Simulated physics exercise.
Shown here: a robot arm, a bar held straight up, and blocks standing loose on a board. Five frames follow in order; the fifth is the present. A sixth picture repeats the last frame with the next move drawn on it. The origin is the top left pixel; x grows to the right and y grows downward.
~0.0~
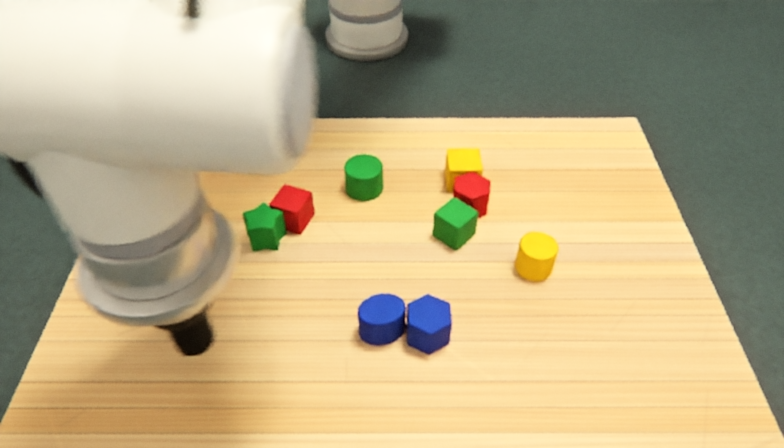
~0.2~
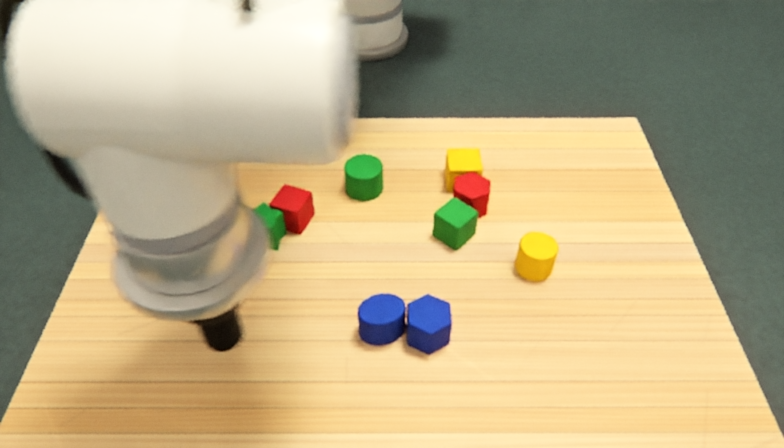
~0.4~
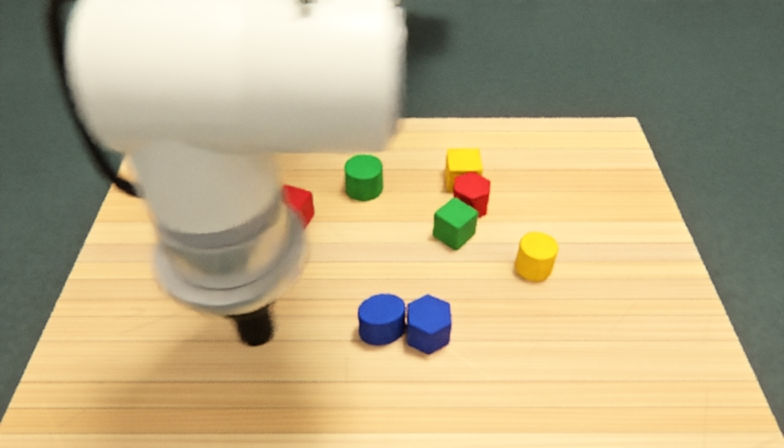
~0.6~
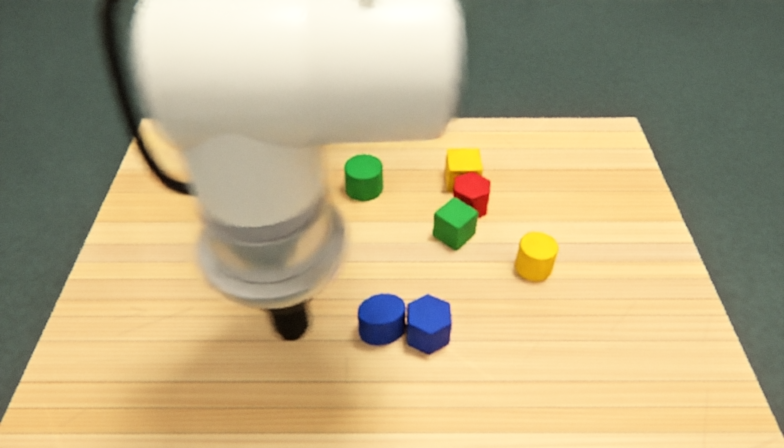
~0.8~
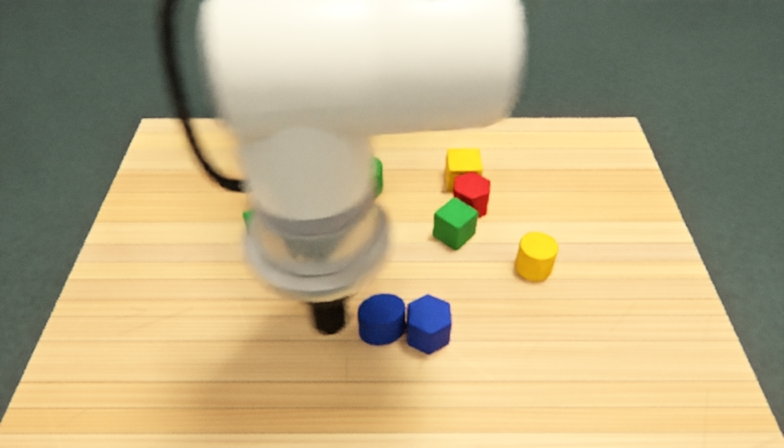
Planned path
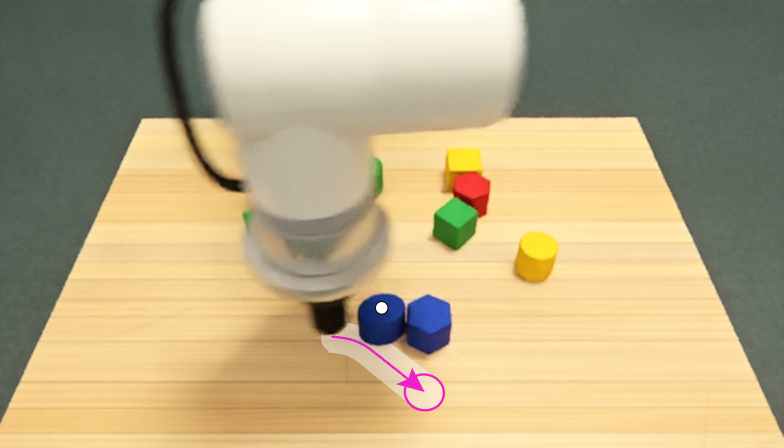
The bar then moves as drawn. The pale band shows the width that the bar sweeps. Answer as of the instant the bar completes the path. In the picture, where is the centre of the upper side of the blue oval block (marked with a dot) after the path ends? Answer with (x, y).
I think it will end close to (406, 307).
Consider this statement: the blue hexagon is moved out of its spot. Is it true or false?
True - the claim holds.
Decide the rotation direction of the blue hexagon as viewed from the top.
The sense of turning is clockwise.
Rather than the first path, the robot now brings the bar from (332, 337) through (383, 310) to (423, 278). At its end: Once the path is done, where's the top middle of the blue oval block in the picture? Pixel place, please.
Around pixel (455, 278).
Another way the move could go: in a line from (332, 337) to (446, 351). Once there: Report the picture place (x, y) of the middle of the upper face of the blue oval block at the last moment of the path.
Its top face will be centred at roughly (430, 293).
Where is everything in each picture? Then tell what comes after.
Bar tip at (196, 341); block tops, blue oval block at (382, 308); blue hexagon at (429, 313), in the first picture.
Bar at (225, 337); blocks unchanged, in the second picture.
Bar at (257, 332); blocks unchanged, in the third picture.
Bar at (292, 327); blocks unchanged, in the fourth picture.
Bar at (330, 321); blue oval block at (382, 308); blue hexagon at (429, 313), in the fifth picture.
Path on the board, from (332, 337) via (366, 347) and (395, 369), ending at (424, 392); the dot is on the blue oval block.
The first path, step by step. Halfway along, bar at (382, 343); blue oval block at (406, 307), turned 55° anticlockwise; blue hexagon at (450, 309), turned 40° clockwise.
At the end, bar at (425, 377); blue oval block at (406, 307), turned 55° anticlockwise; blue hexagon at (450, 309), turned 40° clockwise.
